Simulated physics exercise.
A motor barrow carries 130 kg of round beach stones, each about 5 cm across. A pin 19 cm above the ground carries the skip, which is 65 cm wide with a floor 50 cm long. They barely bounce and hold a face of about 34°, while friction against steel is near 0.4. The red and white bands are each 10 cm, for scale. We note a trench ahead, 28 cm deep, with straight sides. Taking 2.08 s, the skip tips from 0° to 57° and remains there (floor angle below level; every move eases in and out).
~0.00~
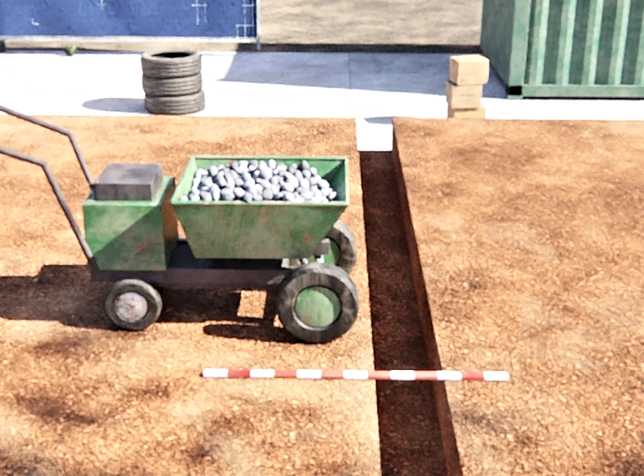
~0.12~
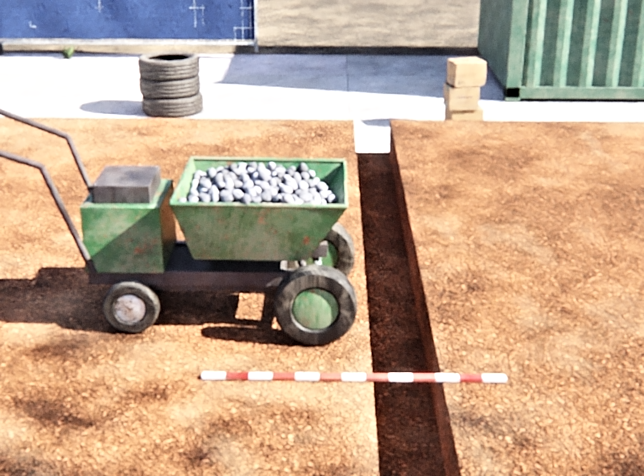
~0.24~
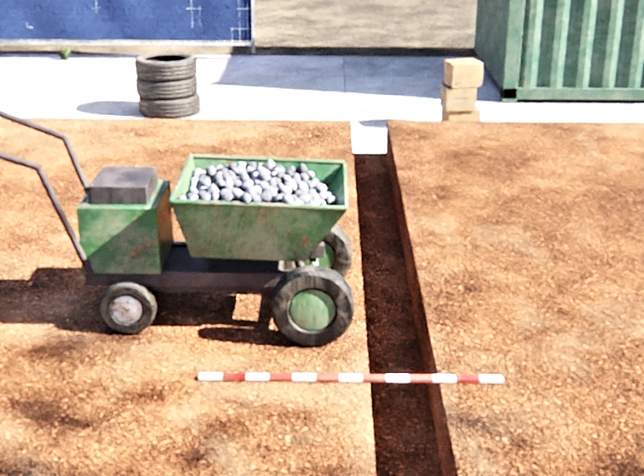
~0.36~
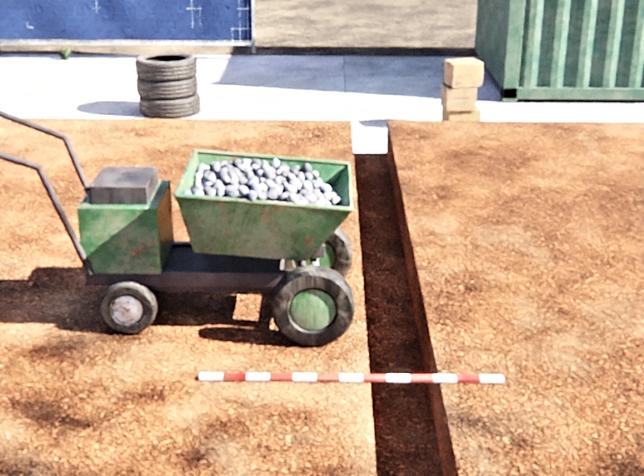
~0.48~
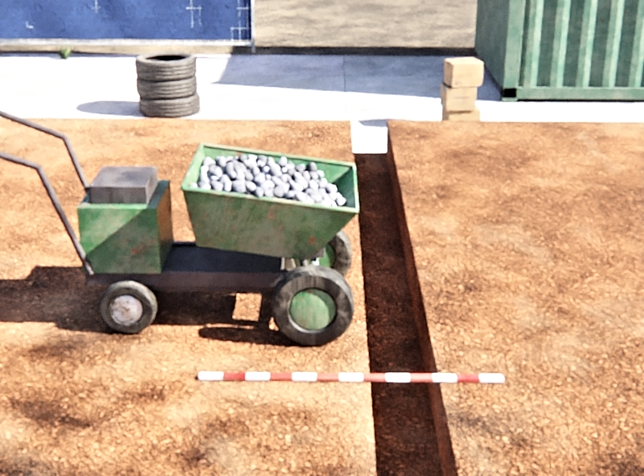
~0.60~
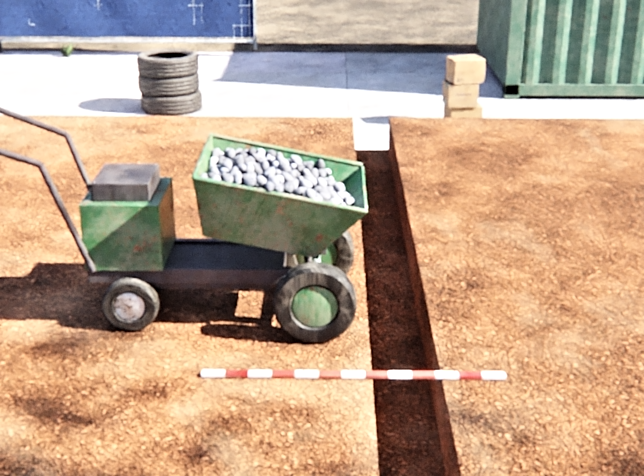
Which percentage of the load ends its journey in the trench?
Roughly 22 per cent.
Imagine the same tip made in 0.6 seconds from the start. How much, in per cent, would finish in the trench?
With that change, it comes to around 10 per cent.
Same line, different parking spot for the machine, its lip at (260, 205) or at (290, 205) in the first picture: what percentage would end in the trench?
Around 50 and then 55 percent.
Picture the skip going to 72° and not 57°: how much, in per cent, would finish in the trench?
About 30%.
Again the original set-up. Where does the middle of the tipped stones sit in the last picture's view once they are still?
The resting stones are centred at roughly (452, 310).
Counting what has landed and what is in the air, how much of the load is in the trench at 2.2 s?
Close to 0 per cent at that time.
After 1.6 s the floor is at 48°; 100 % in the skip; the foremost stones are at (416, 237).
After 2.2 s the floor is at 57°; 77 % in the skip, 2 % in the trench, 21 % past the trench; the foremost stones are at (524, 318).
After 2.5 s the floor is at 57°; 62 % in the skip, 4 % in the trench, 34 % past the trench; the foremost stones are at (572, 311).
After 4.5 s the floor is at 57°; 39 % in the skip, 22 % in the trench, 39 % past the trench; the foremost stones are at (586, 296).
